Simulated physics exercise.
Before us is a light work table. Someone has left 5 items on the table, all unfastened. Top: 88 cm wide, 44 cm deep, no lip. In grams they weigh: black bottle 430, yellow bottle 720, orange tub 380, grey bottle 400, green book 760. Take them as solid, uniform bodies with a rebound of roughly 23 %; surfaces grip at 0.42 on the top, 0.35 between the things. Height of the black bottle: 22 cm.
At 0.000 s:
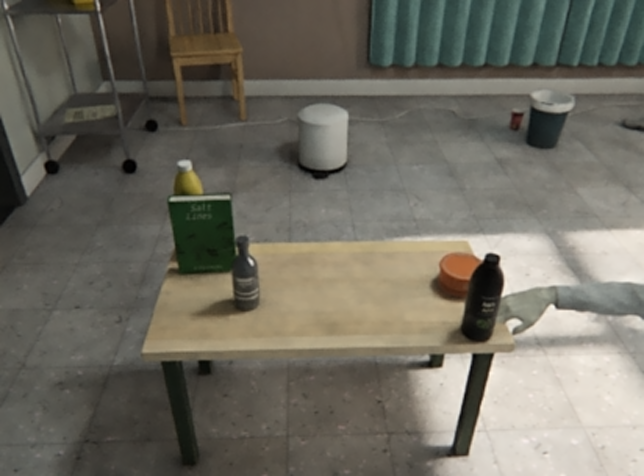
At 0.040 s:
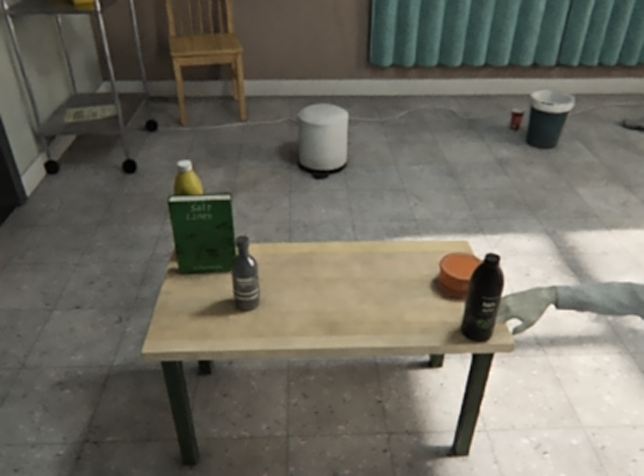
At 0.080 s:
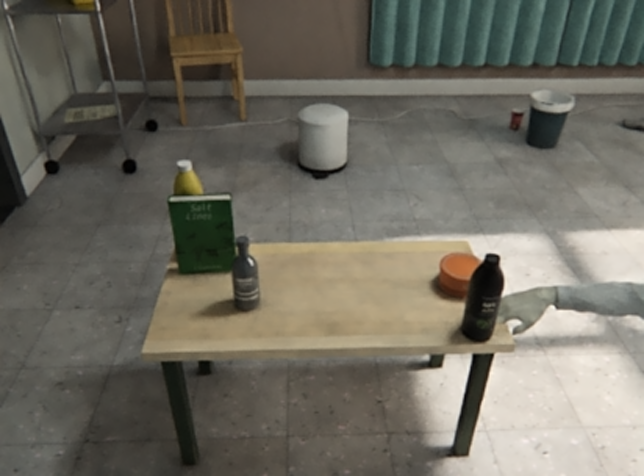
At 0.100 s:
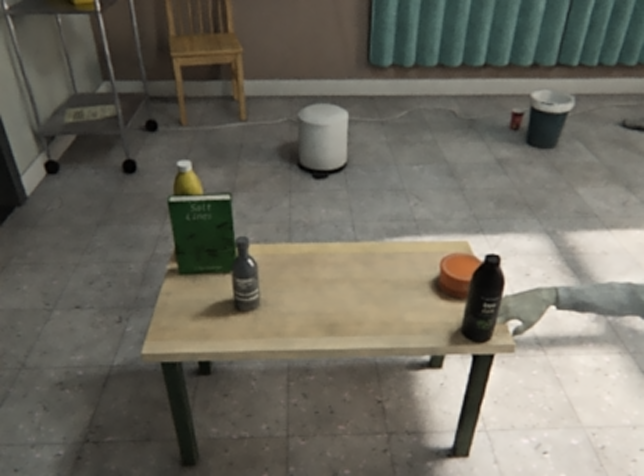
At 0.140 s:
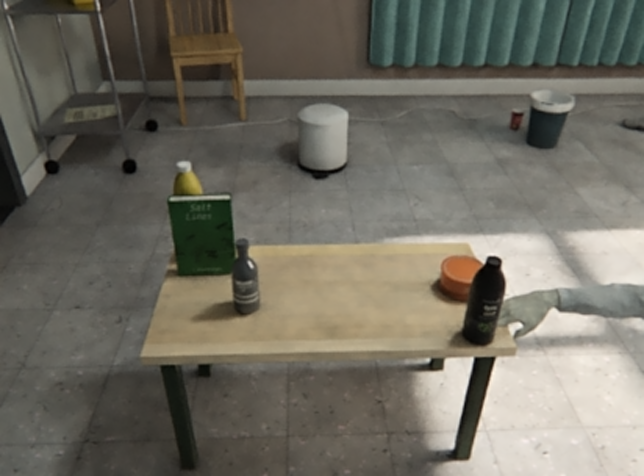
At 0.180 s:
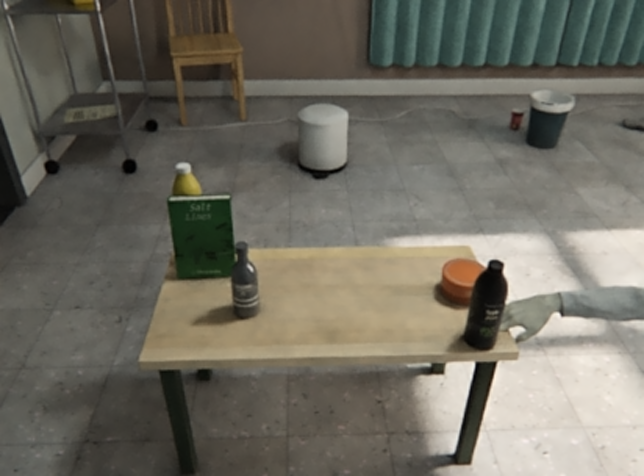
A grey-sleeved arm reaches in from the right, its hand by a light wooden table in a grey-tiled room, seen from above by a still camera. On the table are a green book before a yellow bottle at left, a grey bottle, an orange tub and a black bottle at right. The table barely moves at first, then shifts slightly toward the viewer, and the book leans back a little.
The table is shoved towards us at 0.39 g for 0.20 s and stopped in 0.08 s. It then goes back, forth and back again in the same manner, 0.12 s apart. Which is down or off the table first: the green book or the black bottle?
The second of the two, the black bottle.
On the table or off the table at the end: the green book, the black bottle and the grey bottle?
The green book is still on the table; the black bottle finishes off the table; the grey bottle ends off the table.
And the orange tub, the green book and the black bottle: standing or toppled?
The orange tub is still upright; the green book falls over; the black bottle falls over.
After 0.58 s, table shifted 8 cm; black bottle now off the table; green book leaning 19° near (200, 260); grey bottle on its side.
After 0.78 s, grey bottle now off the table; green book on its side near (205, 293); yellow bottle on its side.
After 1.08 s, table shifted 9 cm; green book on its side near (202, 319); yellow bottle on its side.
After 2.88 s, green book on its side near (207, 293); yellow bottle on its side.
By the end (3.6 s), off the table, black bottle, yellow bottle and grey bottle; tipped over on the table, green book; orange tub in place, give or take 5 cm. Seen from the same camera at the end, green book near (207, 293). Green book went at 0.64 s; black bottle went at 0.42 s.
